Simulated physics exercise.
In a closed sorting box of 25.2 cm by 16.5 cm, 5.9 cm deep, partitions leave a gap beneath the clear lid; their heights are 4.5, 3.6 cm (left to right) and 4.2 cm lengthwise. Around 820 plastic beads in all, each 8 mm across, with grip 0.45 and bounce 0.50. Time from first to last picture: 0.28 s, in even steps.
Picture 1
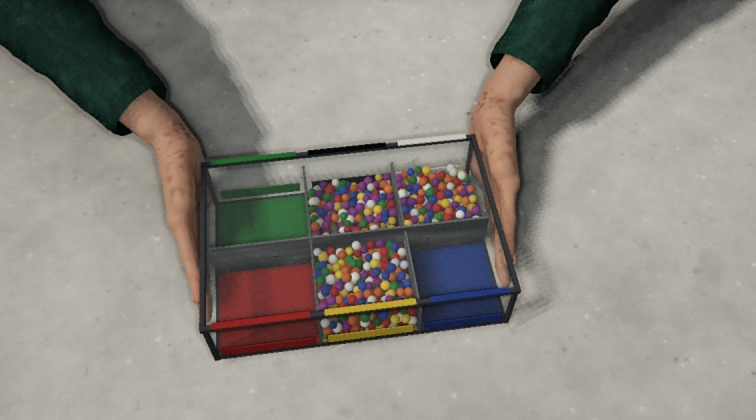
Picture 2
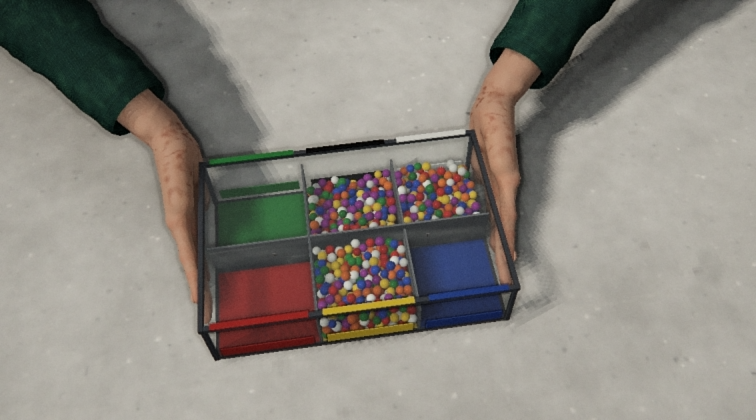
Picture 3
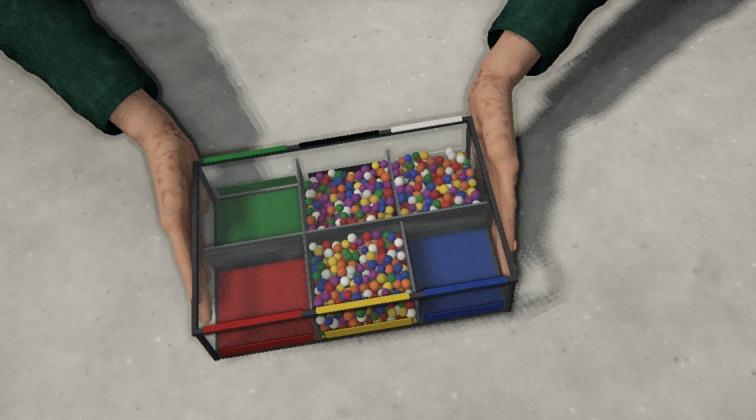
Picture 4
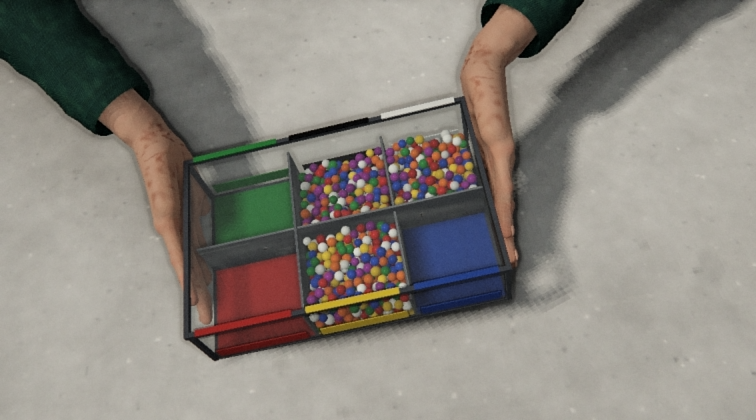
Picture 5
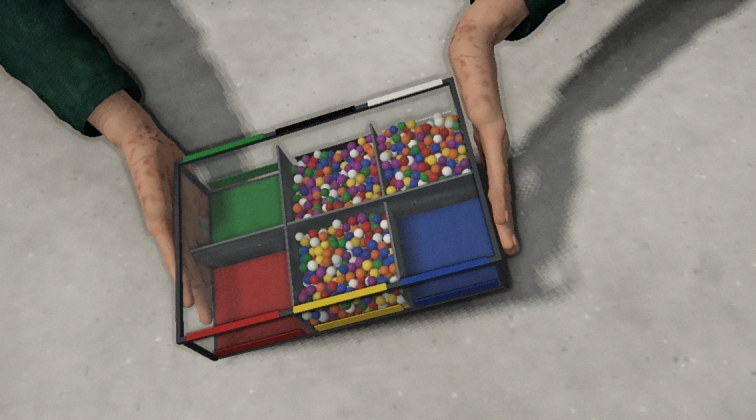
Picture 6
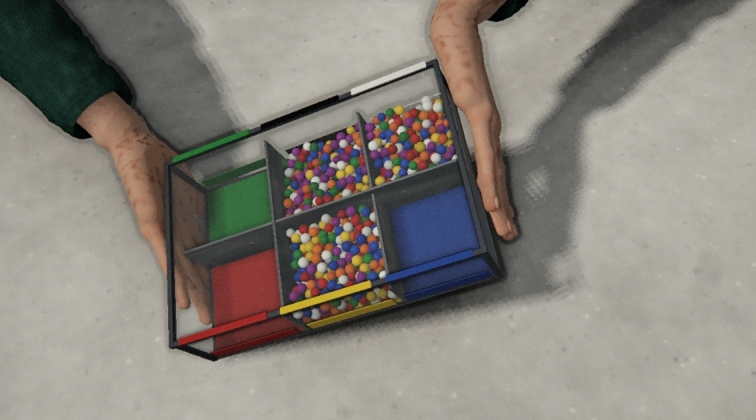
At first, two hands in dark green sleeves hold a clear-lidded, partitioned box almost level, with mixed coloured beads filling the yellow, black and white sections. The hands then steadily tilt it, raising the right side and lowering the left front corner, while the beads stay in the same three sections.
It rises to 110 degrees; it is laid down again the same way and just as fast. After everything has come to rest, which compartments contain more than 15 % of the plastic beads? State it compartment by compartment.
Red: Not more than 15 %, blue: Not more than 15 %, green: Not more than 15 %, yellow: More than 15 %, white: Not more than 15 %, black: More than 15 %.
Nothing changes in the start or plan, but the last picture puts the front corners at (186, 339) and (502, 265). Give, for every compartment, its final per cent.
Final shares: Red 10%, blue 0%, green 0%, yellow 45%, white 5%, black 40%.
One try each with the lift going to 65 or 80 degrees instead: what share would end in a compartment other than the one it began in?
15 and 25 %.
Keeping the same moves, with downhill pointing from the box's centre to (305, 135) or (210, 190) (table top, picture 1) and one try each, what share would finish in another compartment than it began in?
First try: Around 10 percent; second try: Around 25 percent.
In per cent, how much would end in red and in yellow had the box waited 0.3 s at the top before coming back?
You'd end up with red at 5 per cent and yellow at 45 per cent.
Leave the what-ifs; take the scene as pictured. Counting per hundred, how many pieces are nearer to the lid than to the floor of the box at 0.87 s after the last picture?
Roughly 60 percent of the pieces.
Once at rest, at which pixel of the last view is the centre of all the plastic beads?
I'd say roughly (344, 255).
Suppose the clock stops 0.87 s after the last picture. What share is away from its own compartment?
25 %.
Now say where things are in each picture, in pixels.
Box tilt 0 degrees, front corners at (205, 327) and (515, 289); yellow 40 %, white 30 %, black 30 %, in the first frame.
Box tilt 1 degrees, front corners at (203, 328) and (515, 286), in the second frame.
Box tilt 6 degrees, front corners at (198, 330) and (512, 278), lowest corner left front, in the third frame.
Box tilt 12 degrees, front corners at (190, 334) and (506, 267), lowest corner left front, in the fourth frame.
Box tilt 18 degrees, front corners at (182, 338) and (496, 257), lowest corner left front, in the fifth frame.
Box tilt 24 degrees, front corners at (175, 343) and (481, 249), lowest corner left front; yellow 40 %, white 30 %, black 30 %, in the sixth frame.
Then, 0.87 s after the last picture, tilt 109 degrees; red 5 %, yellow 40 %, white 10 %, black 40 %.
Then, 1.46 s after the last picture, tilt 47 degrees; red 5 %, yellow 45 %, white 5 %, black 45 %.
Then, 2.08 s after the last picture, tilt 0 degrees; red 5 %, yellow 45 %, white 5 %, black 45 %.
In the end, red 5 %, blue 0 %, green 0 %, yellow 45 %, white 5 %, black 45 %.
